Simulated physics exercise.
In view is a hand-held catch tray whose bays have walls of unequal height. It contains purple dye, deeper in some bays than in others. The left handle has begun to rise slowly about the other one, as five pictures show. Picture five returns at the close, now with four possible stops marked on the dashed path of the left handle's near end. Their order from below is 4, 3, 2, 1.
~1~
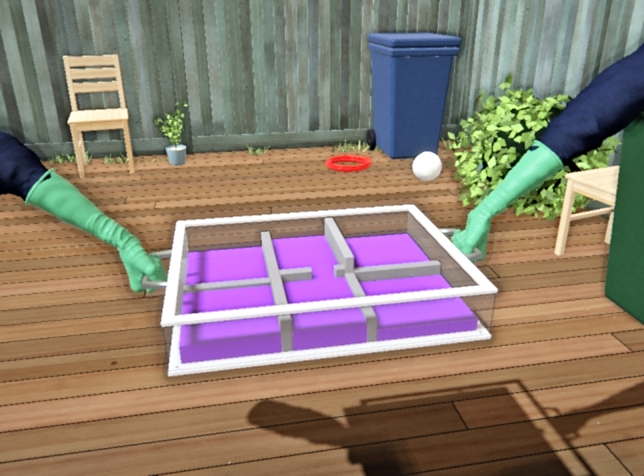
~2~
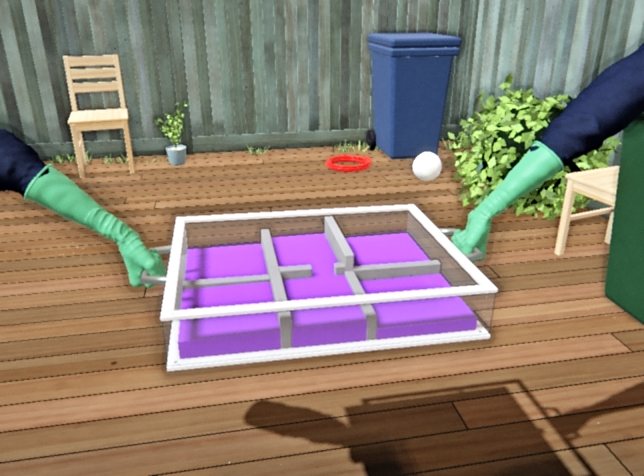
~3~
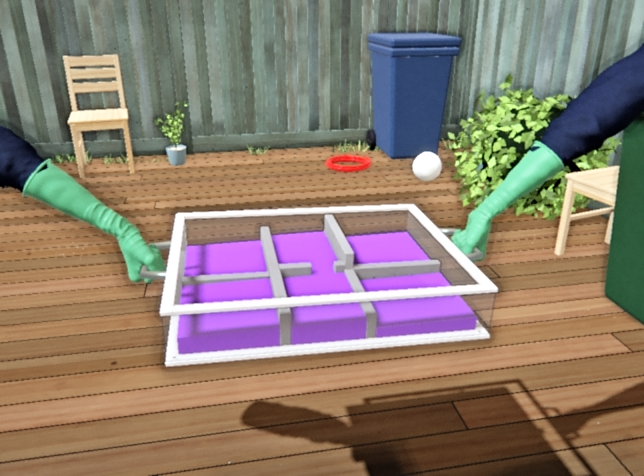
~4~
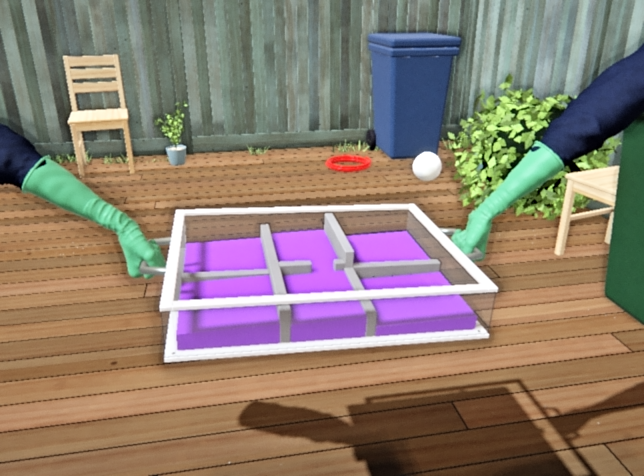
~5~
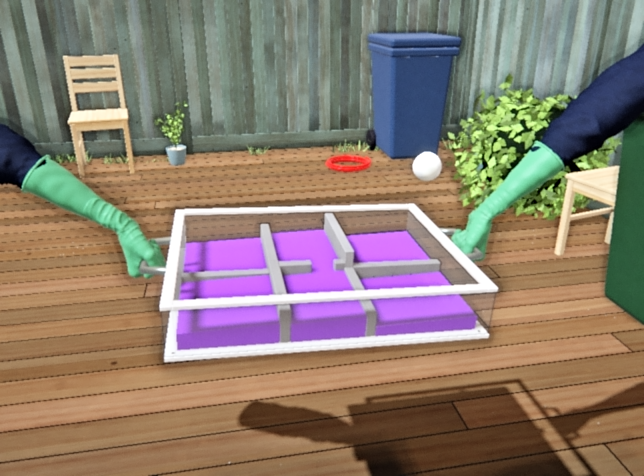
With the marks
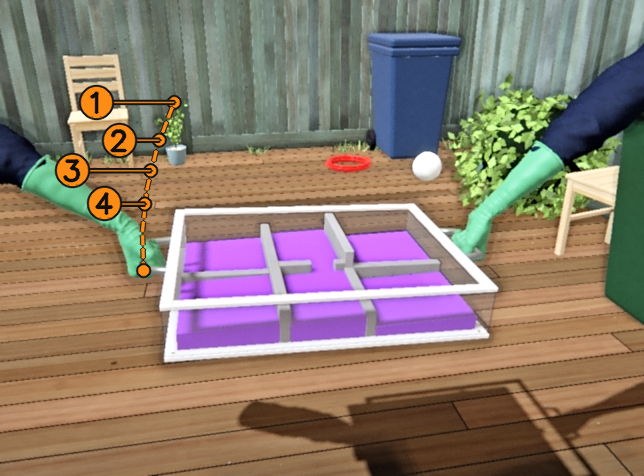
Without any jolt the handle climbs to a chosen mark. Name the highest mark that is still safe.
2 is the one.
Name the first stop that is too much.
That would be 1.
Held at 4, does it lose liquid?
No.
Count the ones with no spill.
Three of the four.
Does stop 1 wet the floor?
Yes.
On the marked copy, 1 at (174, 102); 2 at (159, 140); 3 at (150, 170); 4 at (144, 203).
With 1, about 12 % goes over the rim.
With 2, nothing spills; the back right bay holds the most.
With 3, nothing spills; the back right bay holds the most.
With 4, nothing spills; the front right bay holds the most.
